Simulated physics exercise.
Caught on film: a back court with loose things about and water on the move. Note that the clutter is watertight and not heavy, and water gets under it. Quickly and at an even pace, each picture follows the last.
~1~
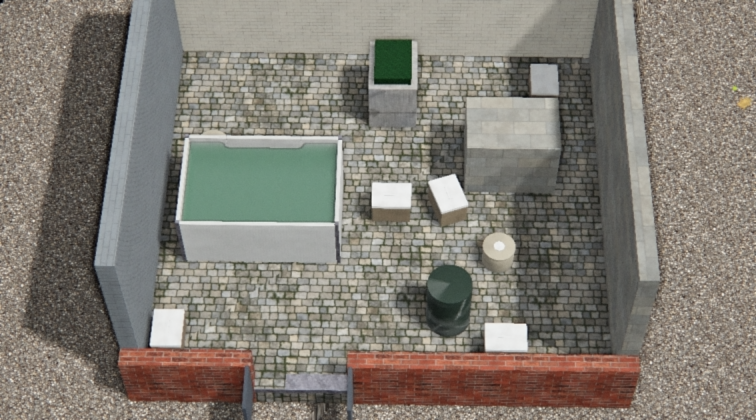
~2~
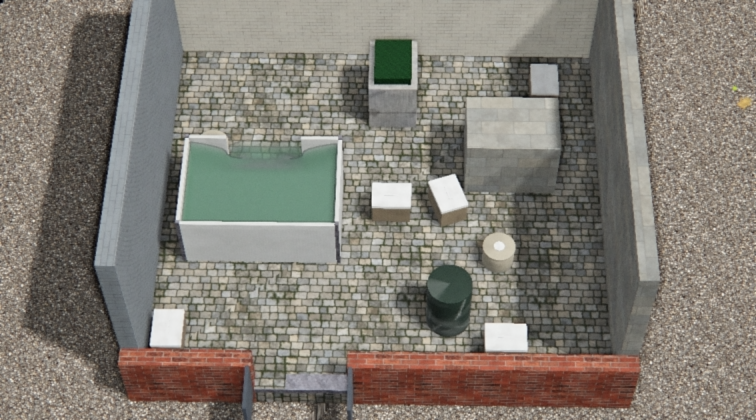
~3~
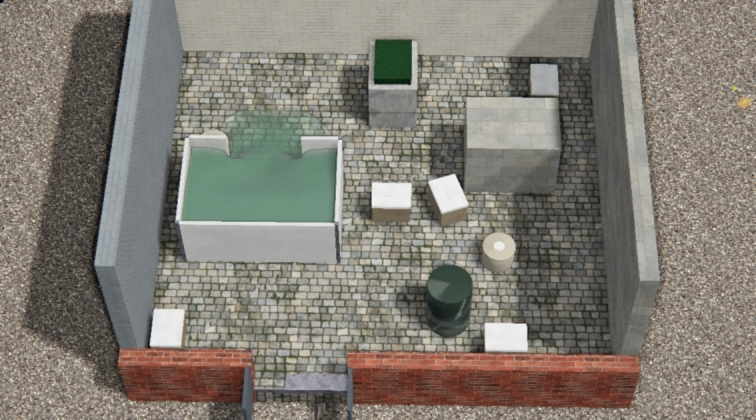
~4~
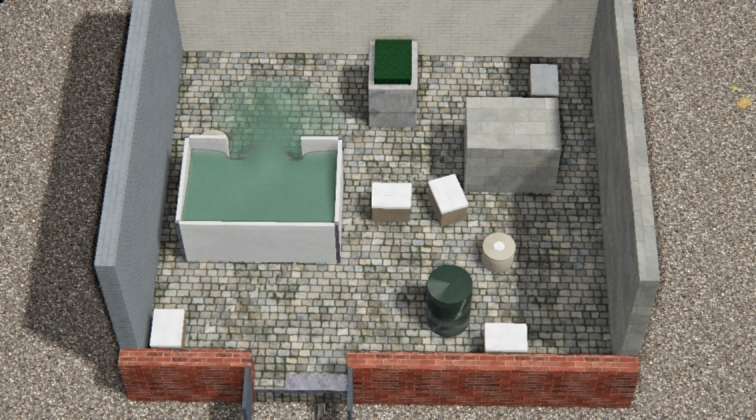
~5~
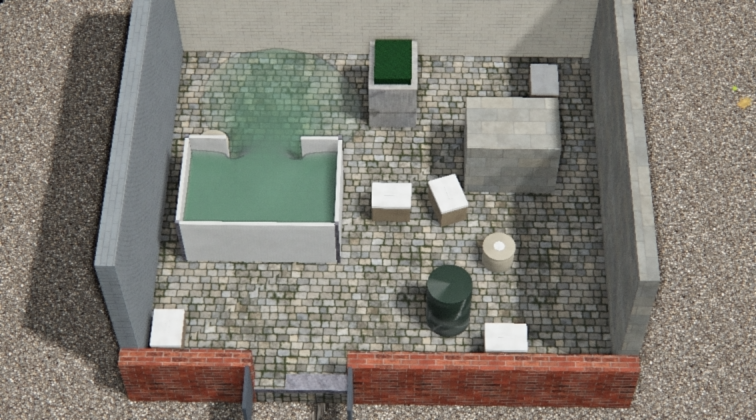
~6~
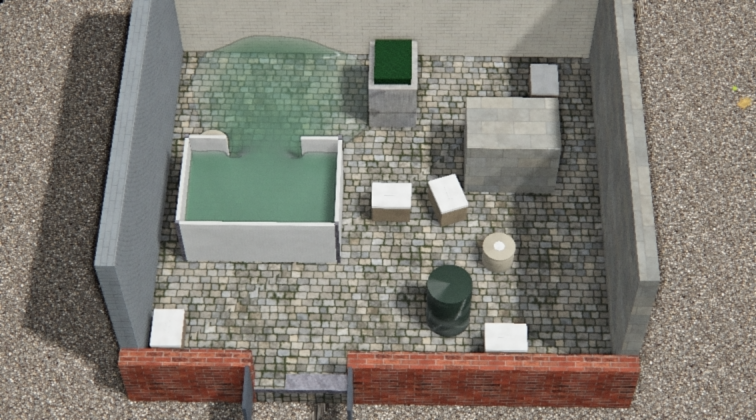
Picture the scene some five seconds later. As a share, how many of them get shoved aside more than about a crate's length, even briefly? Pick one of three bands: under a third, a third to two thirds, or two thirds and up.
A third to two thirds.
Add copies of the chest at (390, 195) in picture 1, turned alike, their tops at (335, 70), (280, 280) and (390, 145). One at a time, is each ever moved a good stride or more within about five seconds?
Listed in order: Displaced, hardly budges, then displaced.
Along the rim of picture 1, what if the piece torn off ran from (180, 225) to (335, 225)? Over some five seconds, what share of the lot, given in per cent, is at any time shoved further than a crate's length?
My estimate is some 30 per cent of them.
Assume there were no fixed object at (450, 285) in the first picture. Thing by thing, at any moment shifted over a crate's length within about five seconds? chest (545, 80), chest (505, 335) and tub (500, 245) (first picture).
In that order: Yes, no, never so far.
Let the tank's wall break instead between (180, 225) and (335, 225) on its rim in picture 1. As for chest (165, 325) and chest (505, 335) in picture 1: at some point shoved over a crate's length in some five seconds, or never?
In order: Covered the distance, covered the distance.
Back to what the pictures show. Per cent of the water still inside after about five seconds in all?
Roughly 100 per cent.
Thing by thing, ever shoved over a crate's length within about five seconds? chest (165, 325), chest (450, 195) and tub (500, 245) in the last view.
Item one went the distance, item two stayed under the mark, item three stayed under the mark.
A moment on, 0 of 7 are well off their spots; 0 afloat.
Next, 0 of 7 are well off their spots; 0 afloat.
Later, 2 of 7 are well off their spots; 2 afloat.
In the end, 4 of 7 are well off their spots, and 4 have been at some point; 1 afloat.
